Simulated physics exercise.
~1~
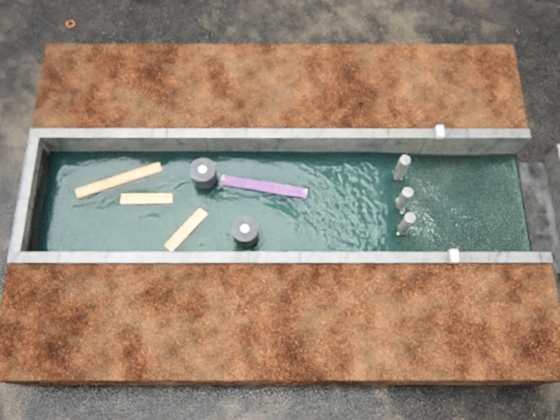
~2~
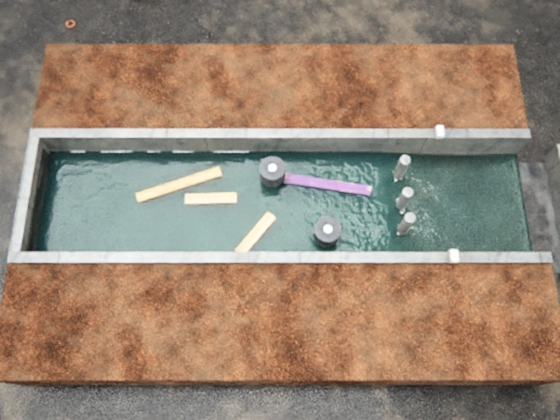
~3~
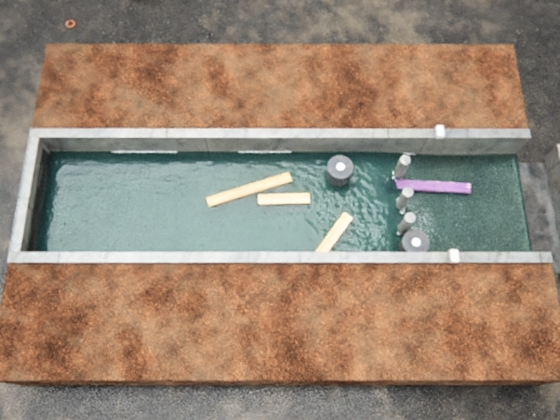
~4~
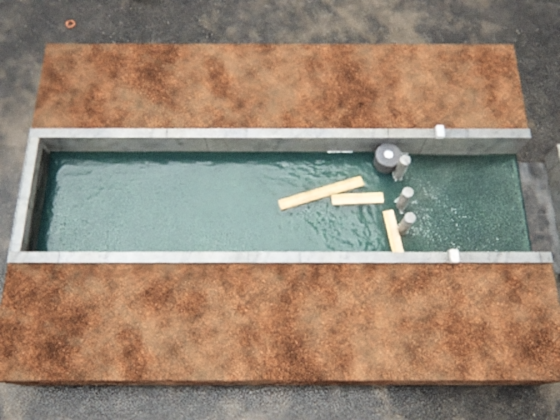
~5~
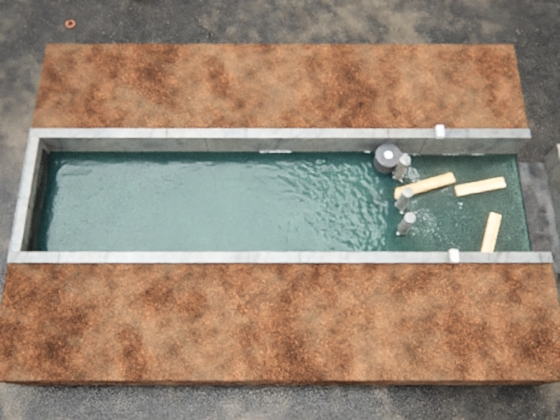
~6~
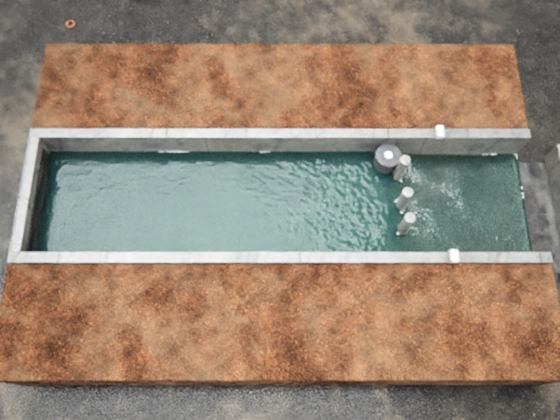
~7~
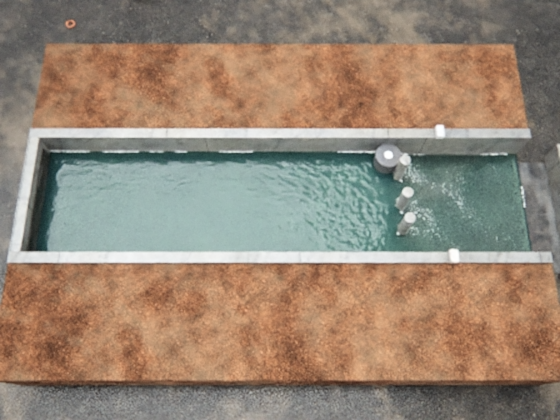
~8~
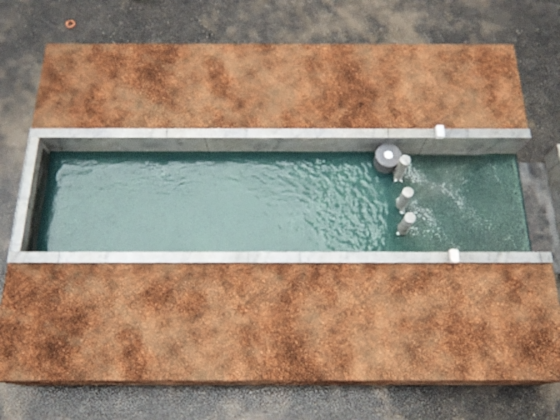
A walled channel of green water carried a purple plank, pale boards and two round grey floats rightward past three posts. The purple plank and one float left first, the pale boards followed, and the other float stayed caught by the top post.
